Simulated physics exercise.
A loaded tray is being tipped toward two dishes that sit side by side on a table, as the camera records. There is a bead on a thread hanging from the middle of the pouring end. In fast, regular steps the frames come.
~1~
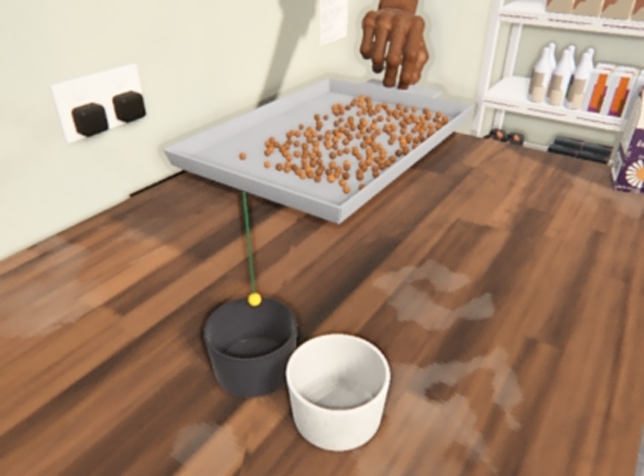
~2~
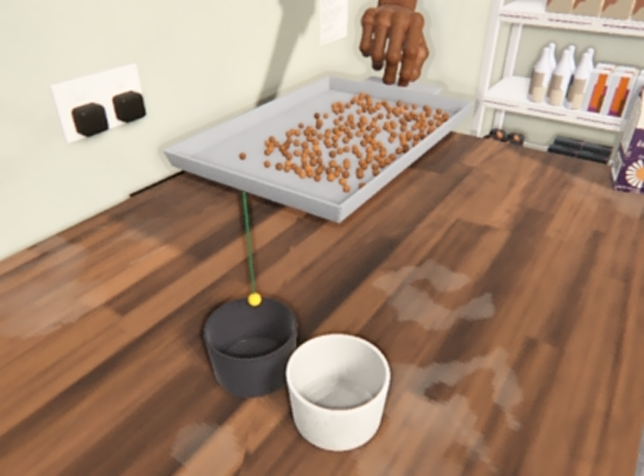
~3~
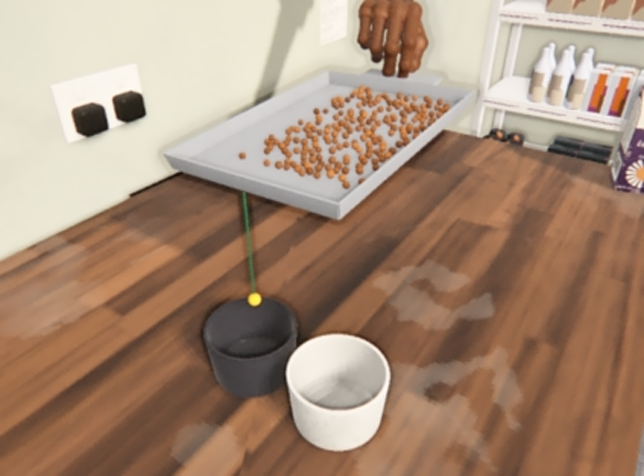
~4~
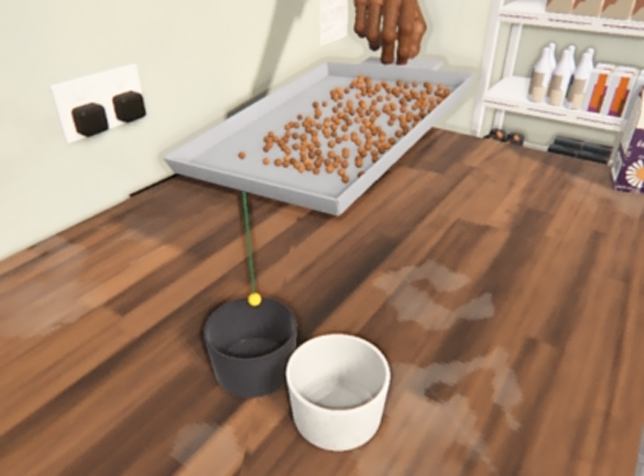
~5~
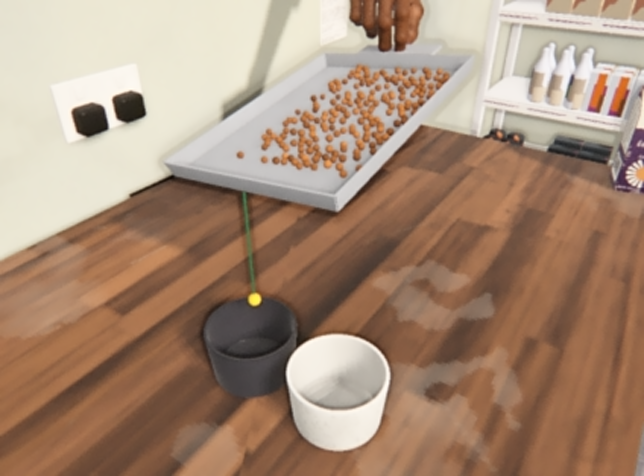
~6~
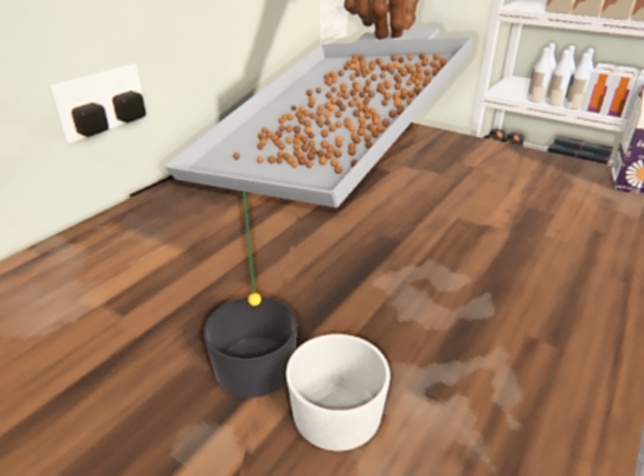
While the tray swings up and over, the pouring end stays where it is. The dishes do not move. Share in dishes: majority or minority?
Minority.
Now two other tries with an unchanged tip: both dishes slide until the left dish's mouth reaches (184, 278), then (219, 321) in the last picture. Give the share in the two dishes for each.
About 80% on the first try and 0% on the second.
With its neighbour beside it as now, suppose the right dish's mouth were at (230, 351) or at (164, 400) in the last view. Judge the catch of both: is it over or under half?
First shift, a minority share; second shift, a minority share.
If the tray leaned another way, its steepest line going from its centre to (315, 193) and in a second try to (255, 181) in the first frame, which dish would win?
1: The dish to the right. 2: The dish to the left.
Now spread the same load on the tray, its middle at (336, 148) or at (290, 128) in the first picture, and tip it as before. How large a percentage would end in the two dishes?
You'd get 0 % the first time and 0 % the second.
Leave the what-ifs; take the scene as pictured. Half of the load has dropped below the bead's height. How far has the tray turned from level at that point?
It is at around 95 degrees by then.
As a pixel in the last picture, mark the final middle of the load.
Close to (169, 322) in the last picture.
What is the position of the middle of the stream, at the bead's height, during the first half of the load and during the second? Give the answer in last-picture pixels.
About (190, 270) to begin with, then about (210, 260).
Soon, tray tipped steeply; most on the tray; a small part outside both; a small part in the air.
A while on, tray tipped right over; about half on the tray; about a third outside both; a small part in the air.
Towards the end, tray tipped past a quarter turn; all outside both.
Finally, tray tipped past a quarter turn; none in the right dish; none in the left dish; all outside both.
